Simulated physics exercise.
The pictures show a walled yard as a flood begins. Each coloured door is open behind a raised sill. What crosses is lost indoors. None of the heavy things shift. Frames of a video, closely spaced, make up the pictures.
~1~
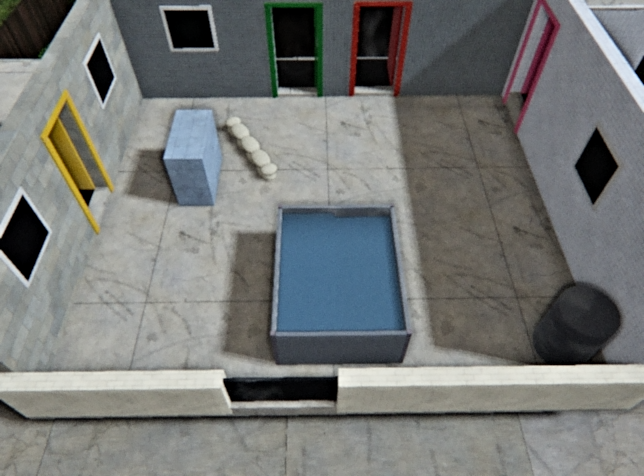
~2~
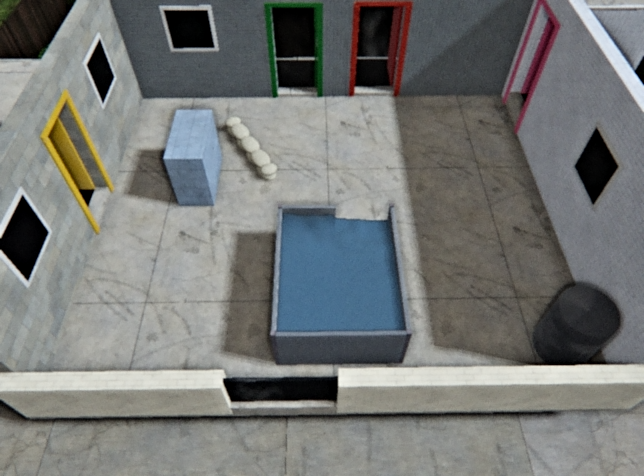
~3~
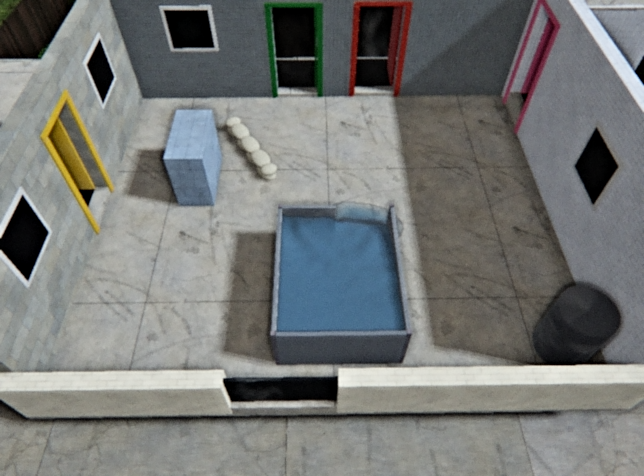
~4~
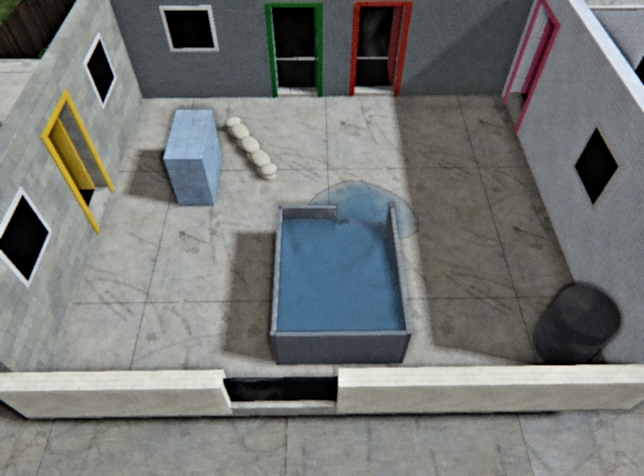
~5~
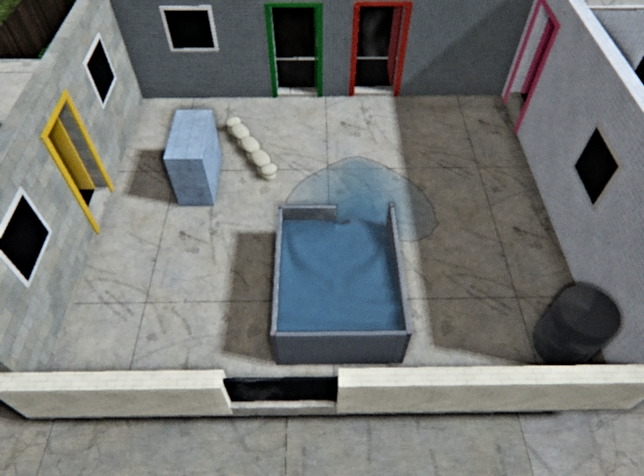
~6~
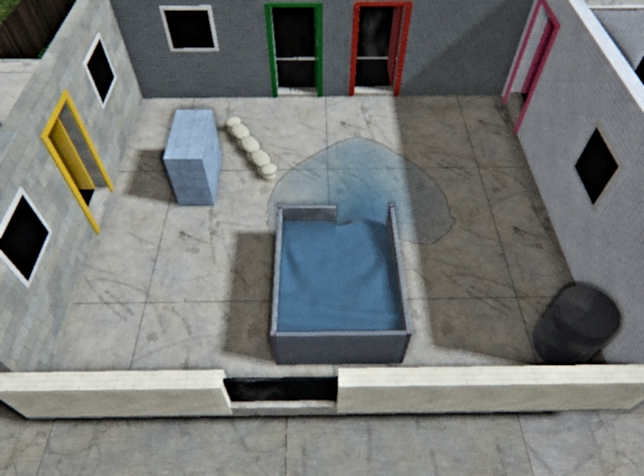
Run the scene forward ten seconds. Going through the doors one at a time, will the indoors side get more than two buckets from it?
My prediction: The yellow door will pass two buckets at most; the pink door will pass two buckets at most; the red door will pass more than two buckets; the green door will pass more than two buckets.
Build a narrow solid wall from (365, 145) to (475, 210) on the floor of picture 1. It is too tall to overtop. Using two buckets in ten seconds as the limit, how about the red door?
I'd say the red door remains within bounds.
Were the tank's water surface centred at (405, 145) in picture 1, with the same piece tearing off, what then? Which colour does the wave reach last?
It's the door marked yellow, in my view.
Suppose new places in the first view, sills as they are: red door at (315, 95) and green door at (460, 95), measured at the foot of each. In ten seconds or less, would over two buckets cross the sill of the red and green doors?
Well, the red door one crosses the threshold, while the green door one crosses the threshold.
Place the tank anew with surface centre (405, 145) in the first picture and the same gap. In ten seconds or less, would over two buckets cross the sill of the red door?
As far as I can tell, red gets swamped.
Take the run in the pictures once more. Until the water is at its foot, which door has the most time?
That would be the yellow one.
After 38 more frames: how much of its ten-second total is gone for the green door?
Something like 95 in a hundred.
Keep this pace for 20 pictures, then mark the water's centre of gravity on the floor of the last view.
The spot I would choose is (358, 203).
A moment on, water covers 30 % of the floor; the yellow door not reached, the pink door not reached, the red door under two buckets in, the green door wet at the sill, nothing in.
Next, water covers 40 % of the floor; the yellow door not reached, the pink door wet at the sill, nothing in, the red door over two buckets in, the green door over two buckets in.
Then, water covers 45 % of the floor; the yellow door not reached, the pink door wet at the sill, nothing in, the red door far over two buckets in, the green door far over two buckets in.
Later, water covers 65 % of the floor; the yellow door wet at the sill, nothing in, the pink door wet at the sill, nothing in, the red door far over two buckets in, the green door far over two buckets in.
In the end, water covers 95 % of the floor; the yellow door wet at the sill, nothing in, the pink door wet at the sill, nothing in, the red door far over two buckets in, the green door far over two buckets in.
